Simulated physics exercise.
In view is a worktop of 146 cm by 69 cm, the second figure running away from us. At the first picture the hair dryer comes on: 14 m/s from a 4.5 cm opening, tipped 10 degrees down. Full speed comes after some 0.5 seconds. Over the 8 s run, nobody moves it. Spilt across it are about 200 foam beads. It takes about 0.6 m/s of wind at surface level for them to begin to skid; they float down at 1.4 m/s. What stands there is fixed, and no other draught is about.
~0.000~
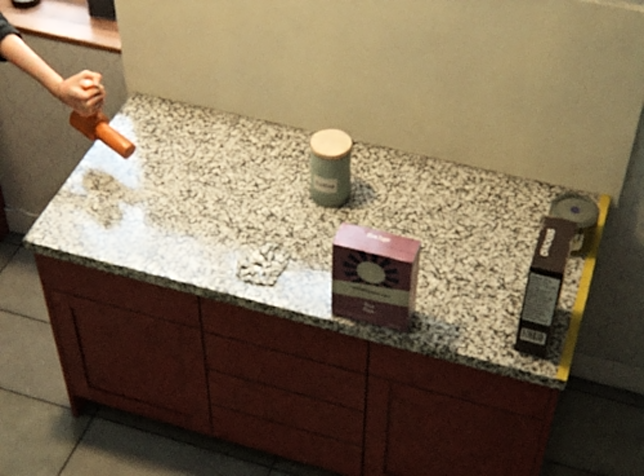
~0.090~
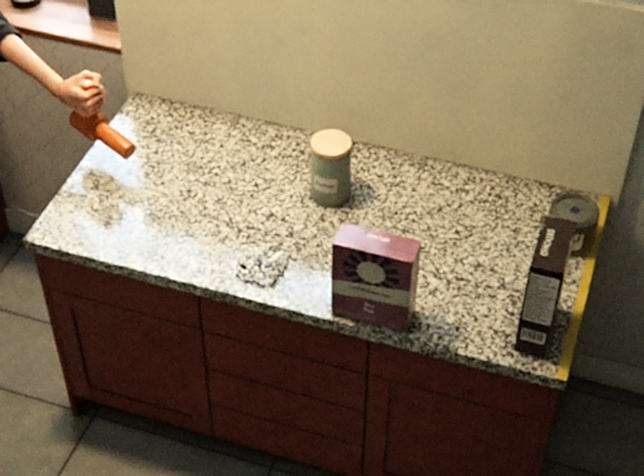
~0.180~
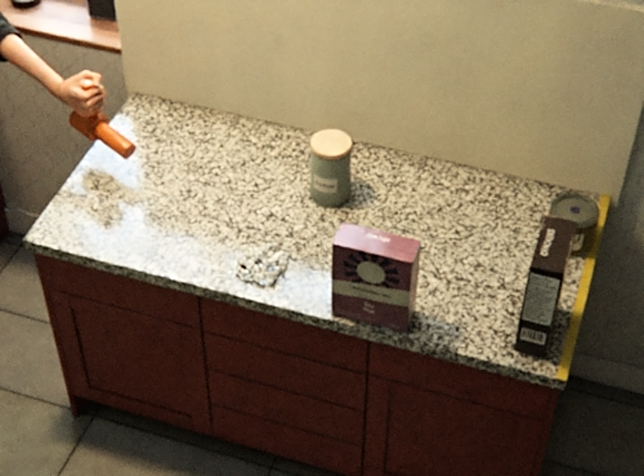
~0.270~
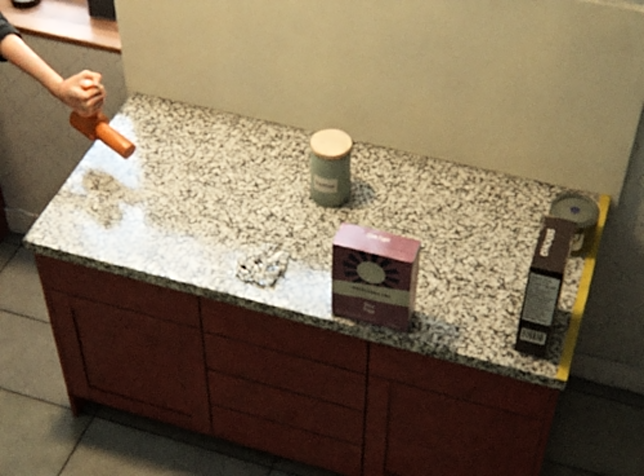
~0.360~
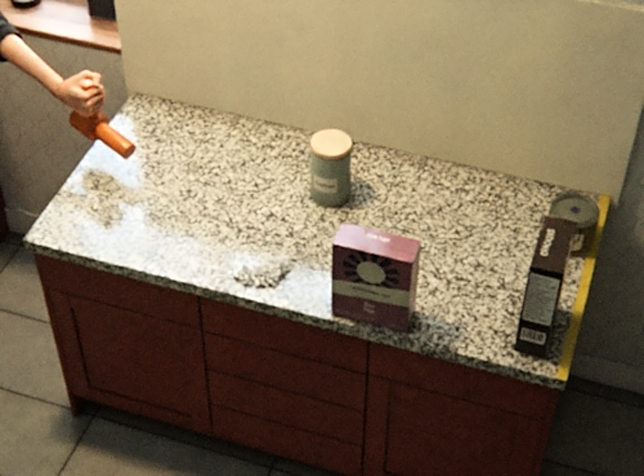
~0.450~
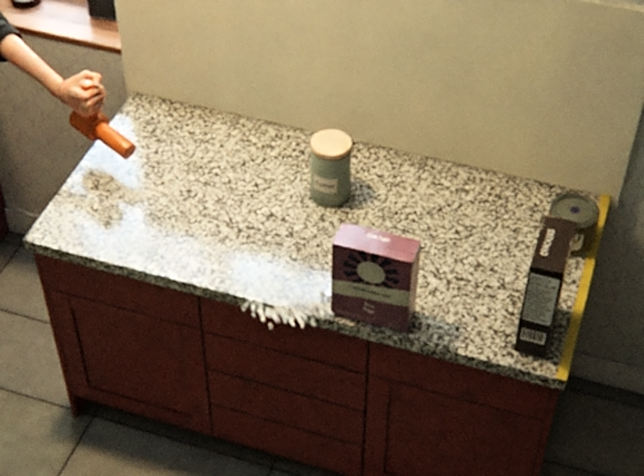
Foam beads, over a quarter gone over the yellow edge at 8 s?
Over a quarter gone: No.
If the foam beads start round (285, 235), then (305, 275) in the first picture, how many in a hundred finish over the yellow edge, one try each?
About 90 and 25 in a hundred, in that order.
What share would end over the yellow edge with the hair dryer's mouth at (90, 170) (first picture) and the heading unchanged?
Estimate: About 50 %.
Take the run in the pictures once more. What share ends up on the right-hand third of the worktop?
Near 0 per cent at the end.
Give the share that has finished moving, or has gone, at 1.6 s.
Near 100 %.
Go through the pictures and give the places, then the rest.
In the first frame, the middle of the foam beads is near (265, 265), none has stirred yet and the mouth of the hair dryer is at (130, 152).
In the second frame, the middle of the foam beads is near (264, 262), none has stirred yet and the yellow edge is centred on (590, 282).
In the third frame, the middle of the foam beads is near (264, 262), none has stirred yet, the top of a carton is at (377, 241) and the top of a jar is at (331, 142).
In the fourth frame, the middle of the foam beads is near (264, 262) and none has stirred yet.
In the fifth frame, the middle of the foam beads is near (266, 271), the farthest in sight from the hair dryer is at (277, 280) and about 55 % have left their places.
In the sixth frame, the middle of the foam beads is near (308, 313), the farthest in sight from the hair dryer is at (331, 314) and all have left their places.
After 1.6 s, 0 % are on the move or not yet settled, 2 % are over the yellow edge.
After 2.6 s, 0 % are on the move or not yet settled, 2 % are over the yellow edge.
After 4.4 s, 0 % are on the move or not yet settled, 2 % are over the yellow edge.
After 8.0 s, at the end, 2 % are over the yellow edge.
